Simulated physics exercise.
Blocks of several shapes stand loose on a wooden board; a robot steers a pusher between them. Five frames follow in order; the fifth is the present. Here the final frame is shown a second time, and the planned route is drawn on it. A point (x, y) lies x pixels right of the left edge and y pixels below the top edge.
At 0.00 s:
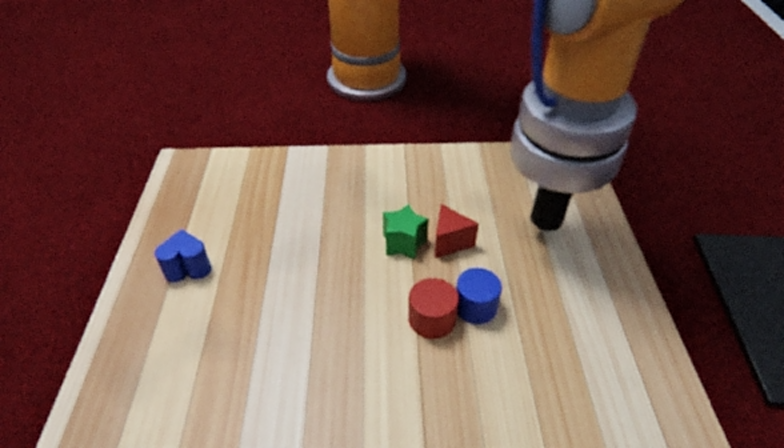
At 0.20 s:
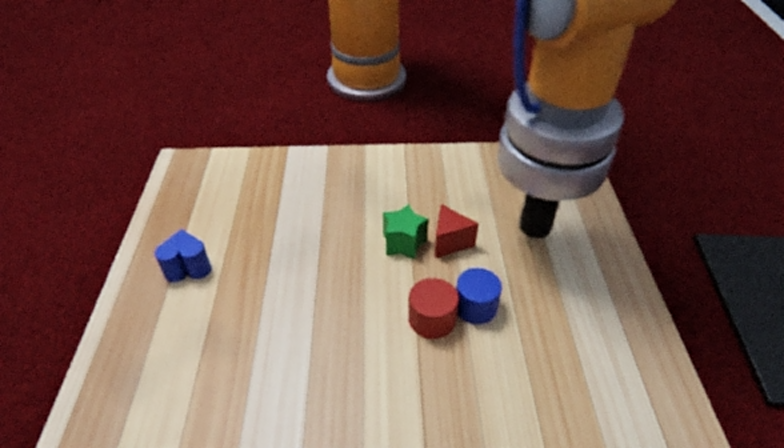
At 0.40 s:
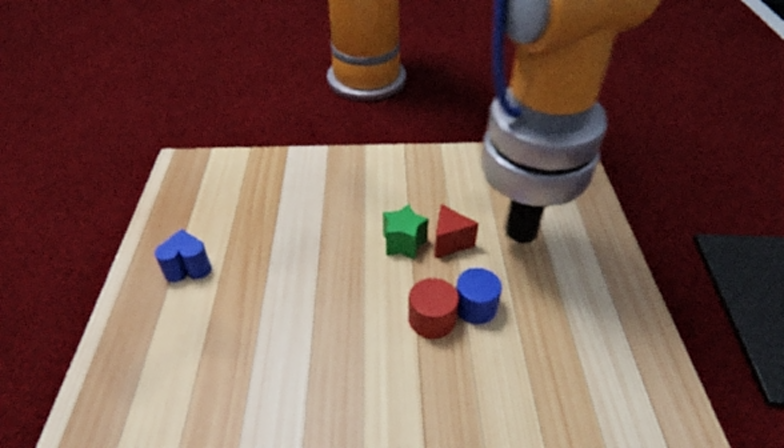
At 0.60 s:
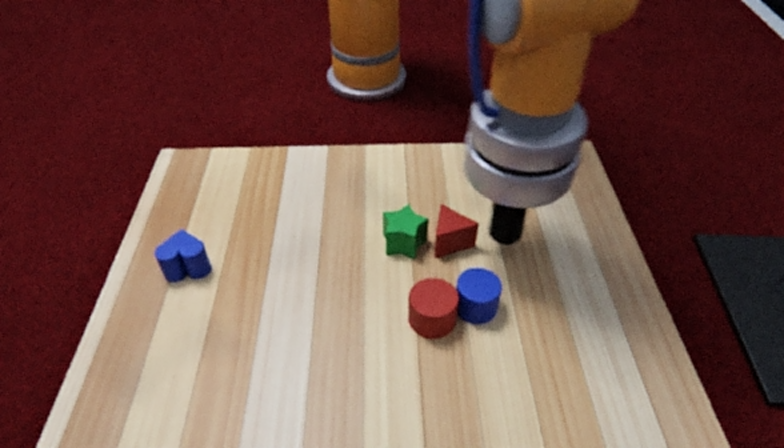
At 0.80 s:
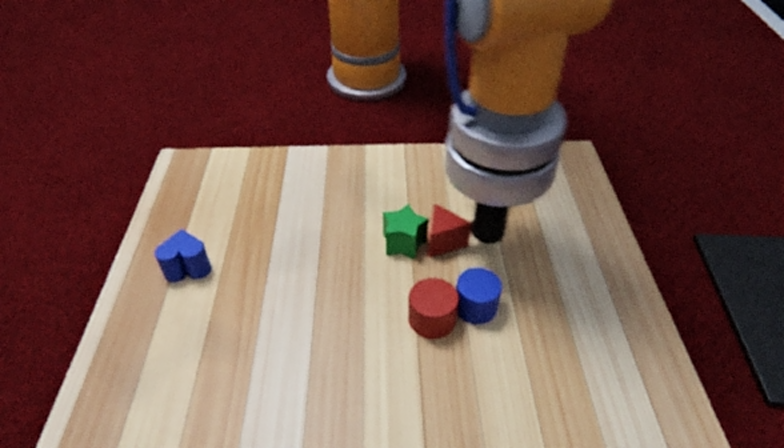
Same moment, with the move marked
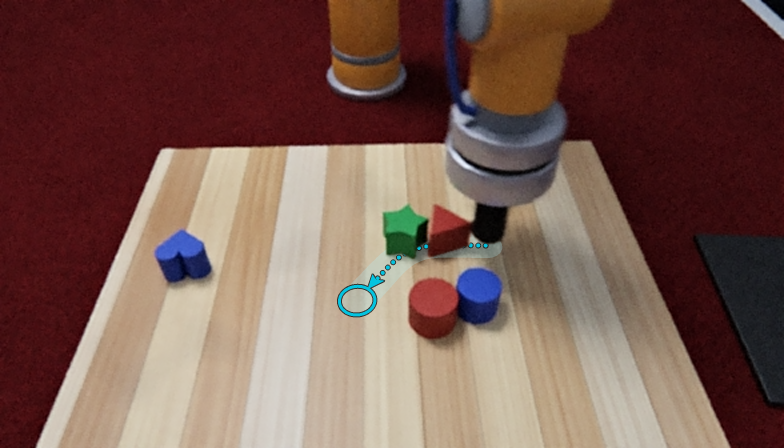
An orange and silver robot arm with a black pusher tip moves over a striped wooden board on dark red carpet, seen from above at an angle by a still camera. A blue heart-shaped block sits at left, with a green star, red triangle, red cylinder and blue cylinder clustered right of centre. The pusher glides leftward from the right side and nudges the triangle slightly left toward the star.
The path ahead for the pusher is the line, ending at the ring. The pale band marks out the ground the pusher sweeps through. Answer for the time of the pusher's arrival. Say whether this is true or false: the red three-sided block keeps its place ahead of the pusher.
The statement is incorrect.
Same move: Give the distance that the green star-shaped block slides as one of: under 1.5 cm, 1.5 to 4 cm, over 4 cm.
Overall it shifts more than 4 cm.
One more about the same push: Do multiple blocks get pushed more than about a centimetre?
Yes, I think so.
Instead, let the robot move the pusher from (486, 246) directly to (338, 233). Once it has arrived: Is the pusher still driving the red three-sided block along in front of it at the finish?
Yes, that is how it ends up.
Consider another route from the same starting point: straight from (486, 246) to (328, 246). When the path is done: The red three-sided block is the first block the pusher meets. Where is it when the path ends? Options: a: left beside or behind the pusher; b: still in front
That would be b.
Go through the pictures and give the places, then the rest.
In the first picture, pusher's lower end at (547, 220); green star-shaped block at (404, 220); red cylinder at (434, 296); red three-sided block at (452, 220).
In the second picture, pusher at (535, 227); blocks still.
In the third picture, pusher at (521, 232); blocks still.
In the fourth picture, pusher at (505, 233); blocks still.
In the fifth picture, pusher at (488, 232); green star-shaped block at (404, 220); red cylinder at (434, 296); red three-sided block at (446, 220).
Drawn move, from (486, 246) via (434, 246) and (390, 265), ending at (357, 300).
On the path given first. One third of the way, pusher at (434, 232); green star-shaped block at (357, 214); red three-sided block at (394, 214), turned 20° clockwise.
Two thirds of the way, pusher at (390, 252); green star-shaped block at (332, 207), turned 20° clockwise; red three-sided block at (362, 223), turned 60° clockwise.
At the end, pusher at (356, 287); green star-shaped block at (332, 207), turned 20° clockwise; red cylinder still; red three-sided block at (361, 226), turned 70° clockwise.
